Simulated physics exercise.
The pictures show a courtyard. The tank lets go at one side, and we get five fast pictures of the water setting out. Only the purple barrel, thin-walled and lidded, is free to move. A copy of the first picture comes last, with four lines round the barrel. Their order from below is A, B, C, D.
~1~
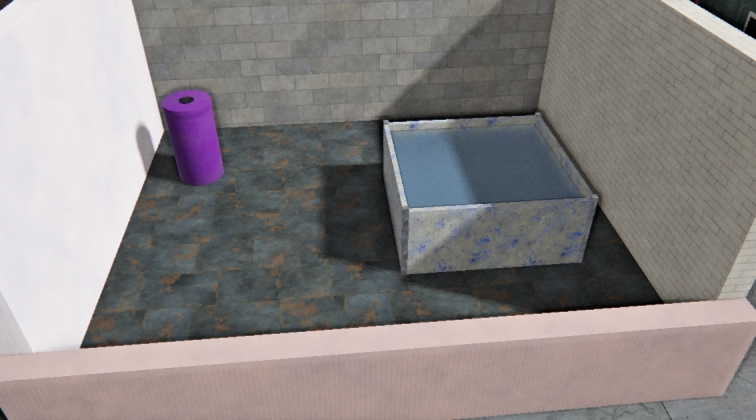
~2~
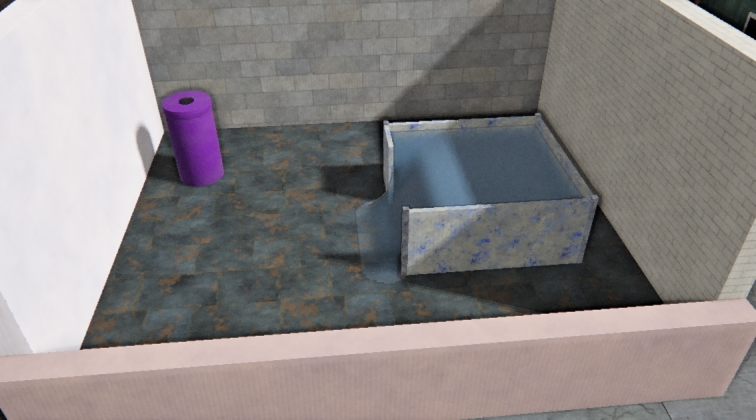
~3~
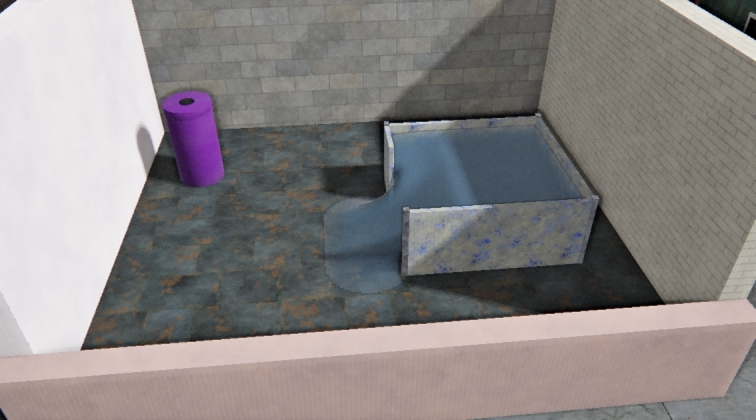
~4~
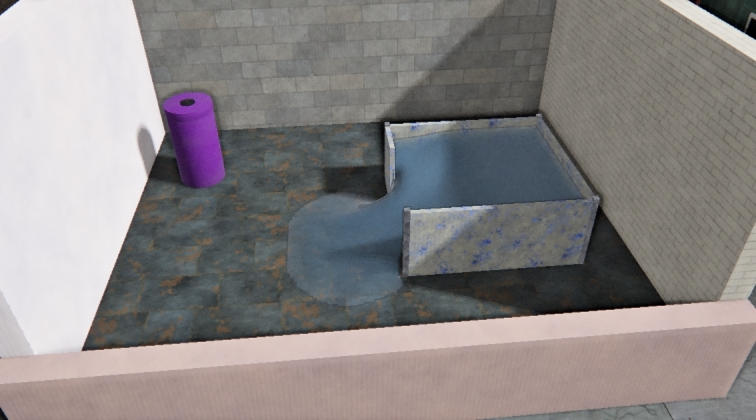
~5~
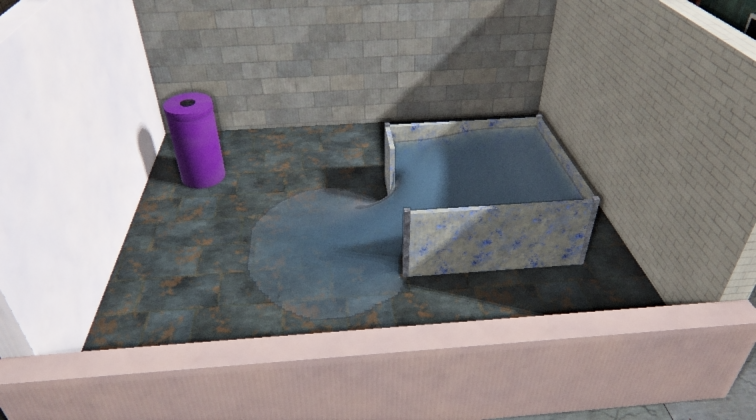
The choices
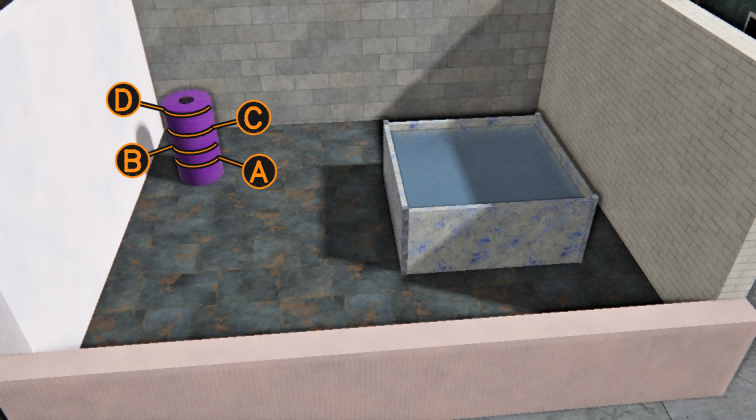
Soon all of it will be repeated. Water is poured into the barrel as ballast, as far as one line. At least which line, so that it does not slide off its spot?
The answer is line A.
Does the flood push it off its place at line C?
No, that is safe.
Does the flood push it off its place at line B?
No, that is safe.
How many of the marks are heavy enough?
All of them.
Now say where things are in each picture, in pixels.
The first picture shows lid of the purple barrel at (186, 100); tank full, its middle at (479, 164).
In the second picture, 2 % of the ground under water, its edge towards the barrel at (371, 203).
In the third picture, 5 % of the ground under water, its edge towards the barrel at (342, 203).
In the fourth picture, 8 % of the ground under water, its edge towards the barrel at (314, 202).
The fifth picture shows lid of the purple barrel at (188, 103); 12 % of the ground under water, its edge towards the barrel at (285, 204).
In orange, A at (195, 166); B at (192, 152); C at (188, 135); D at (183, 115); from the bottom up A, B, C, D.
Choosing A, it does not move.
Choosing B, it does not move.
Choosing C, it does not move.
Choosing D, it does not move.
